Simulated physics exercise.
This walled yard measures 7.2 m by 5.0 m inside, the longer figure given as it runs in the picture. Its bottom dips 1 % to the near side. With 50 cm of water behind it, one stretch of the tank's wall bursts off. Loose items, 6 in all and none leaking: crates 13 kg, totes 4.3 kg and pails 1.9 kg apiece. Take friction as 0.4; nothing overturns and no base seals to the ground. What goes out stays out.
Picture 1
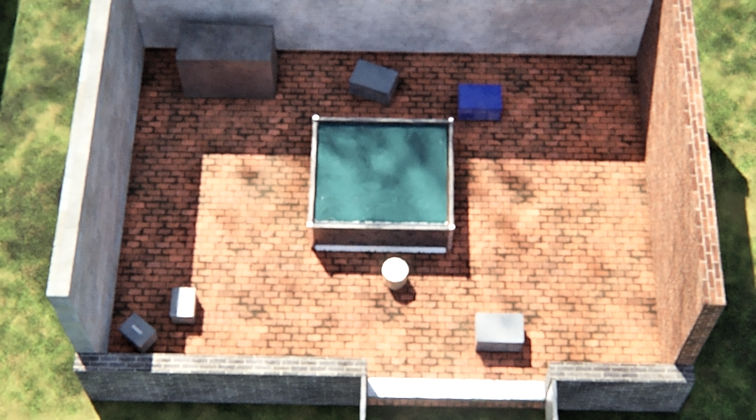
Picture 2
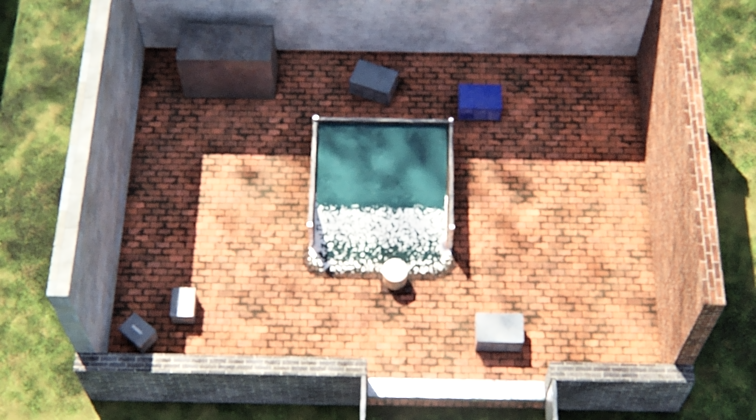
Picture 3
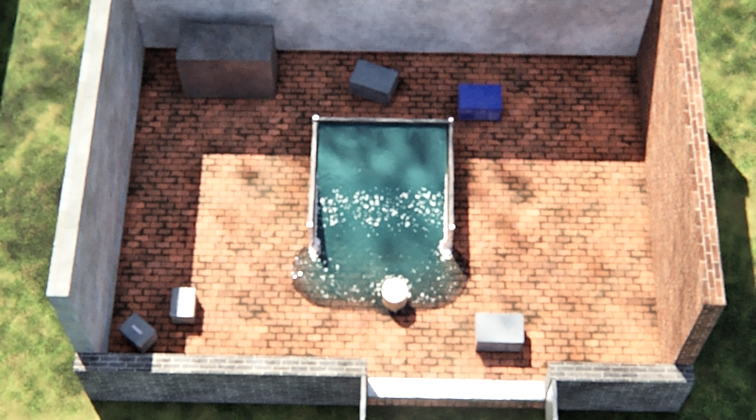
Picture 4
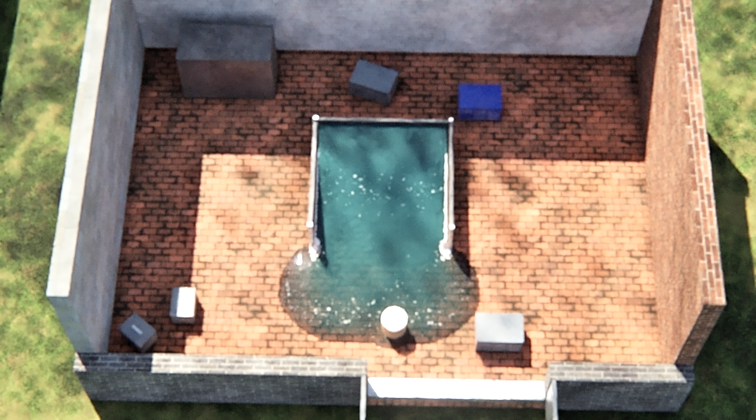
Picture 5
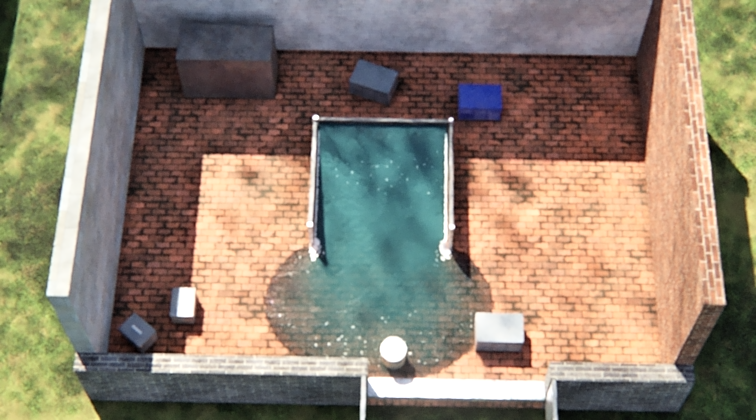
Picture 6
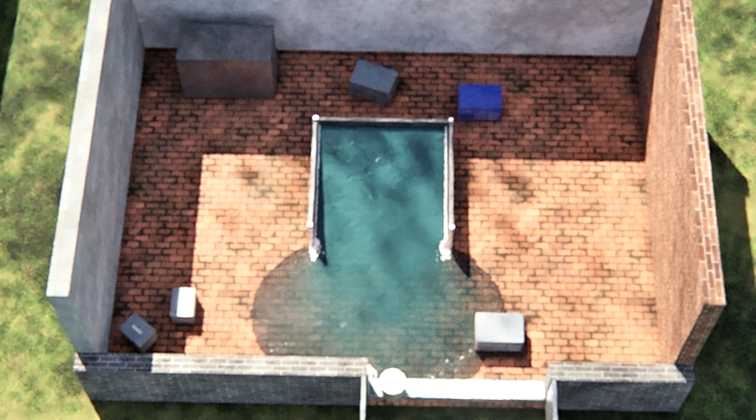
In a walled brick yard, the near side of a raised water tank gave way, and water spread across the paving toward the near wall, carrying a small pale bucket into the gap there.
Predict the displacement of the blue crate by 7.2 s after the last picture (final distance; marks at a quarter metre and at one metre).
The blue crate holds its place.
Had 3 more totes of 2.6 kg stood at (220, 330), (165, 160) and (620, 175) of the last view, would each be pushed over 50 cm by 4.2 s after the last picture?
In turn: Past it, past it, short of it.
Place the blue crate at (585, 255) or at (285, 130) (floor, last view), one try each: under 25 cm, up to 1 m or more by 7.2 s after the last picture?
In turn: It barely shifts; it barely shifts.
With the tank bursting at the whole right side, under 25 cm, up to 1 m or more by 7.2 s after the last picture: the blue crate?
In that case the blue crate is nudged along.
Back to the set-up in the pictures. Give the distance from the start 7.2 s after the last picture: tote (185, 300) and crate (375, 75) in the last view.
In that order: 300 cm, 0 cm.
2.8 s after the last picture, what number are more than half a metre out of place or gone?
4 of them.
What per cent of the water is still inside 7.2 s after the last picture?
Some 48 per cent remains.
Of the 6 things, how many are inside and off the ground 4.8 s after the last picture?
At that moment 0.
Then, 0.9 s after the last picture the blue crate is near (480, 96), 0.0 m from its start, aground; 1 of 6 are out; 0 afloat.
Then, 2.8 s after the last picture the blue crate is near (480, 96), 0.0 m from its start, aground; 1 of 6 are out; 2 afloat.
Then, 4.8 s after the last picture the blue crate is near (480, 96), 0.0 m from its start, aground; 1 of 6 are out; 0 afloat.
Then, 7.2 s after the last picture the blue crate is near (480, 96), 0.0 m from its start, aground; 1 of 6 are out; 2 afloat.
